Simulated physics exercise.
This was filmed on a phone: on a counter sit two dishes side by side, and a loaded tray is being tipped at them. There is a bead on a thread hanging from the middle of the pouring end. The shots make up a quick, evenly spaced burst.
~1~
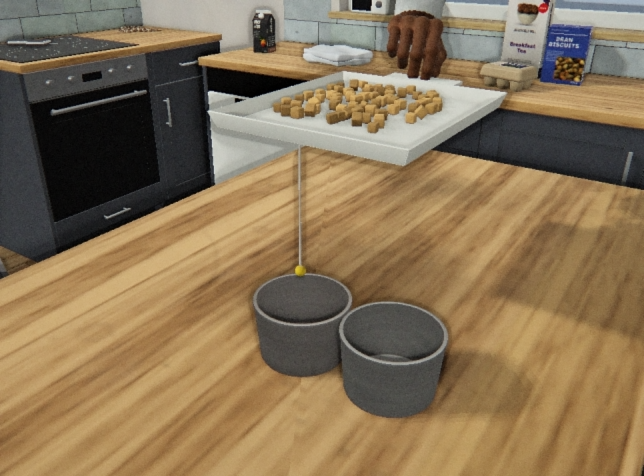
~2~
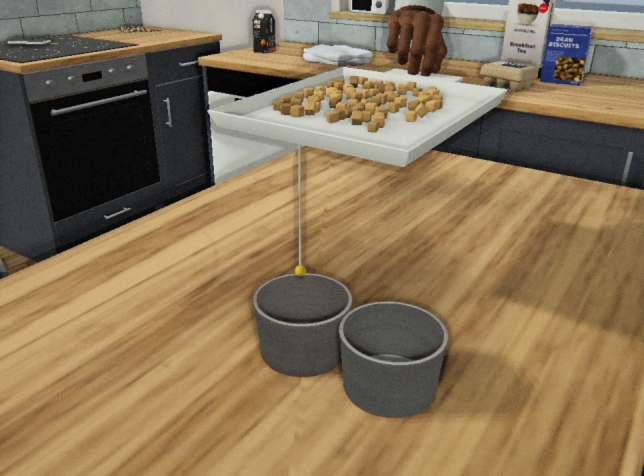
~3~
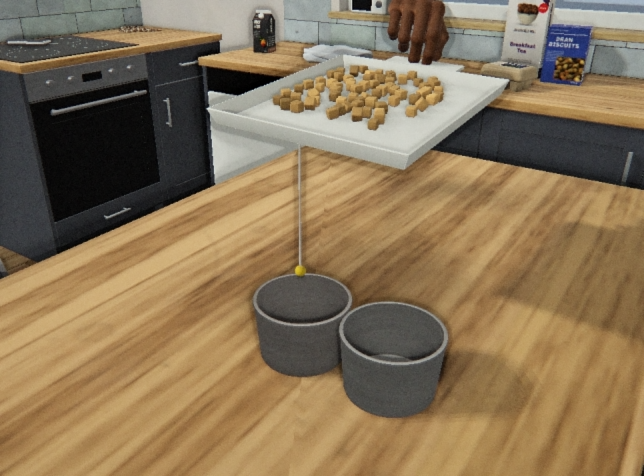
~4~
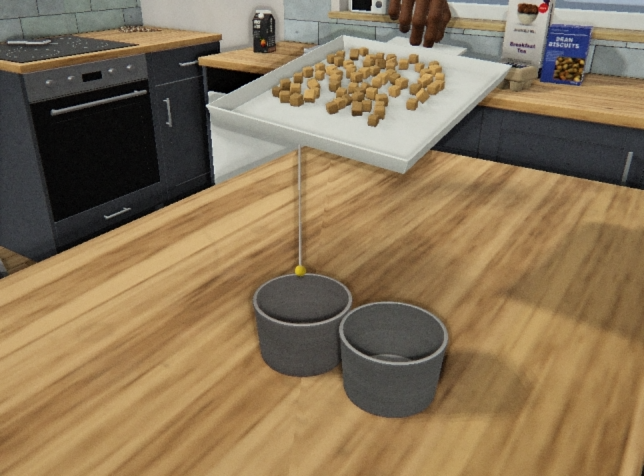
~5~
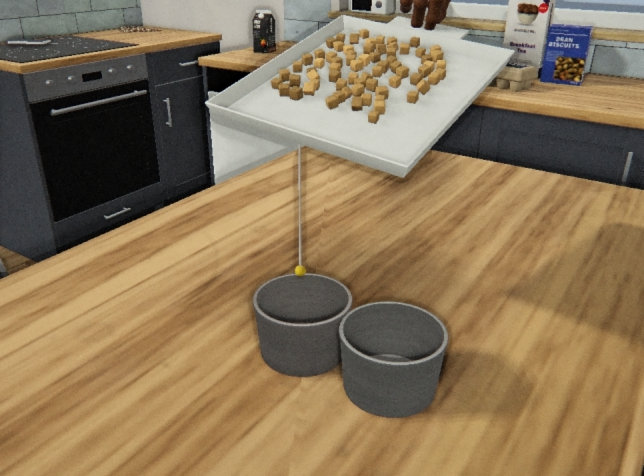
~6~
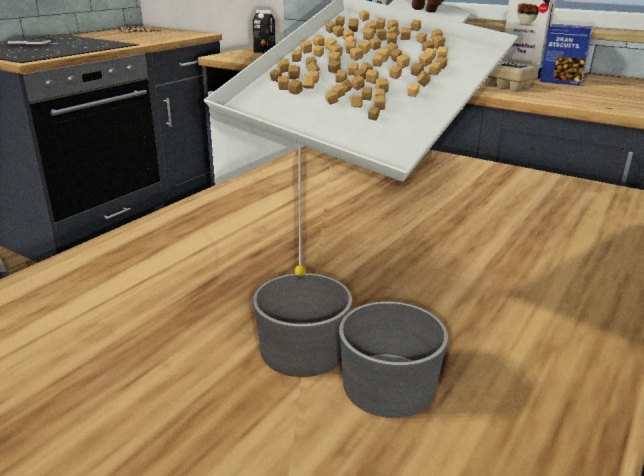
A kitchen with dark cabinets, an oven and pale tiles is seen from slightly above a wooden counter, the view staying still. Two grey dishes sit side by side, a yellow bead hangs on a thread by the left one, and above them a brown hand holds a white tray of small tan cubes. The hand raises the tray's far side, steadily steepening its tilt, lowest at the near right corner.
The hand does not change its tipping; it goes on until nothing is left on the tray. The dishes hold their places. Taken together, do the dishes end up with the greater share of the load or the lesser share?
They end up with the greater share.
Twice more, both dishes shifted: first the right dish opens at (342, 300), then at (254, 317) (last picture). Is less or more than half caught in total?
Placing 1: A minority of it. Placing 2: A minority of it.
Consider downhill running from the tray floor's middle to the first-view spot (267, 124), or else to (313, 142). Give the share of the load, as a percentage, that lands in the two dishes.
About 0 and 30 percent.
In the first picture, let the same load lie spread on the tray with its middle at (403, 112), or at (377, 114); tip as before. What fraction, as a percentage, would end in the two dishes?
Try 1: 80 %; try 2: 70 %.
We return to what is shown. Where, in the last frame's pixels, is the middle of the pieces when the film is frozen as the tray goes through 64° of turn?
Check around (365, 157) in the last picture.
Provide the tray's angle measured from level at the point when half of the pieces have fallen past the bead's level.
Around 80°, give or take.
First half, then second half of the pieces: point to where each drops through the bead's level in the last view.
Starting near (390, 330), moving on to near (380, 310).
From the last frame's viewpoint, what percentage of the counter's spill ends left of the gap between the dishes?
I'd say some 80 in a hundred.
Shortly afterwards, tray tipped steeply; the bulk on the tray; only a few in the right dish; a little in the air.
Next, tray tipped past a quarter turn; only a few on the tray; near half in the right dish; a little in the left dish; near a third outside both; a little in the air.
Some moments later, tray tipped past a quarter turn; near two thirds in the right dish; a little in the left dish; near a third outside both.
In the end, tray tipped past a quarter turn; near two thirds in the right dish; a little in the left dish; near a third outside both.
